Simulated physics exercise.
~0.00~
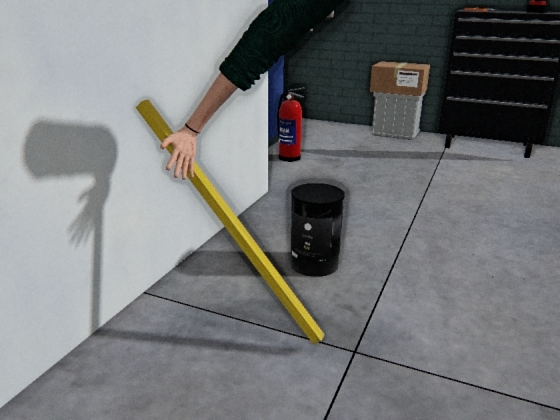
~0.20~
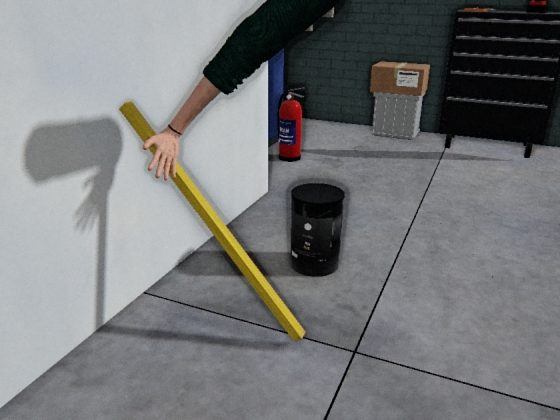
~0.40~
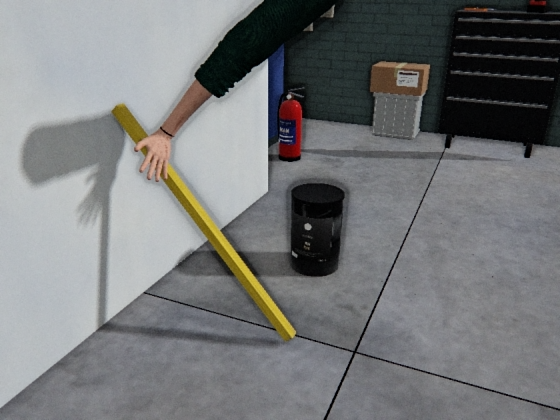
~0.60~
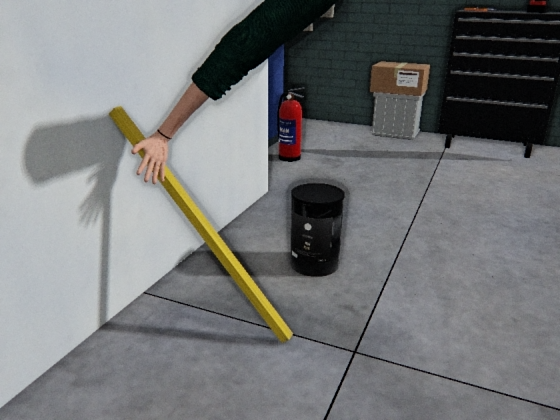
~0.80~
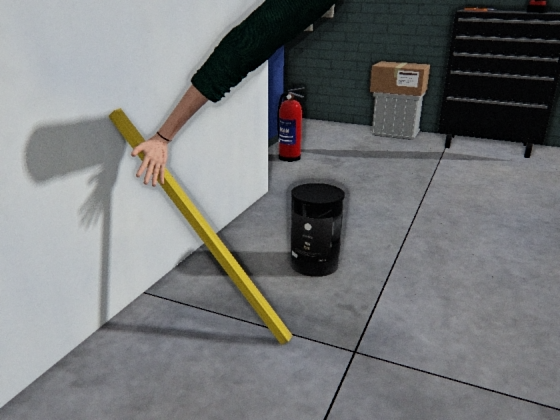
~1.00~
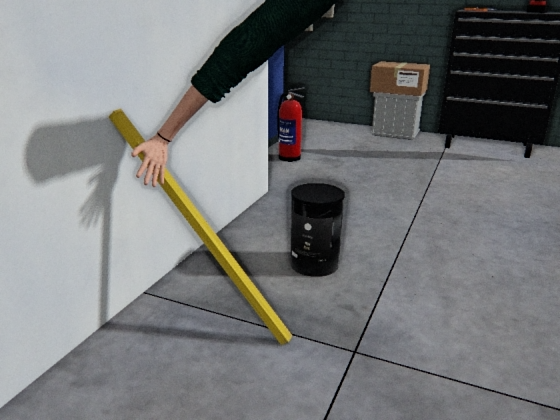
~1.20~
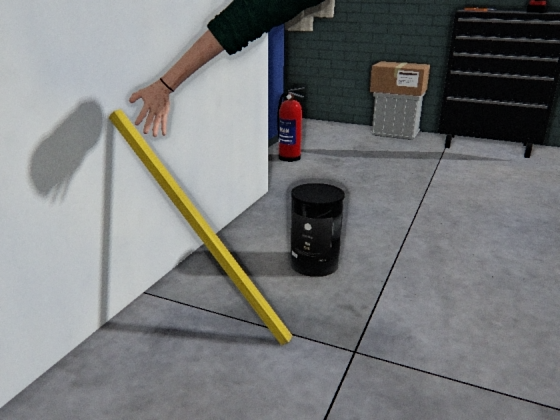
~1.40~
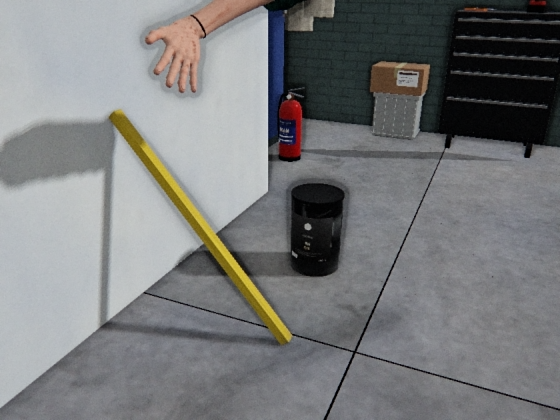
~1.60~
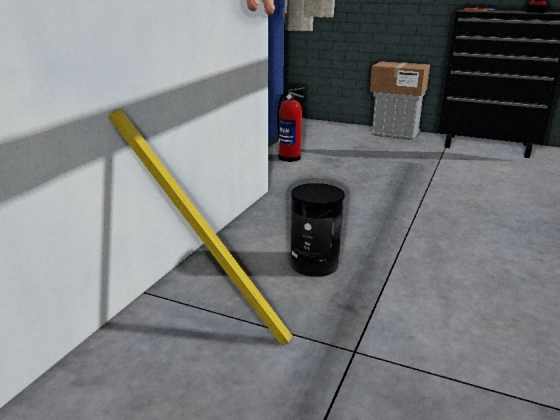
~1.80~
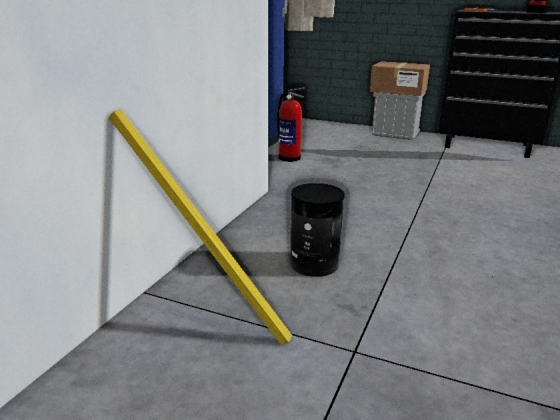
A yellow pole is leaned against a white wall by a hand, which withdraws, leaving it standing.
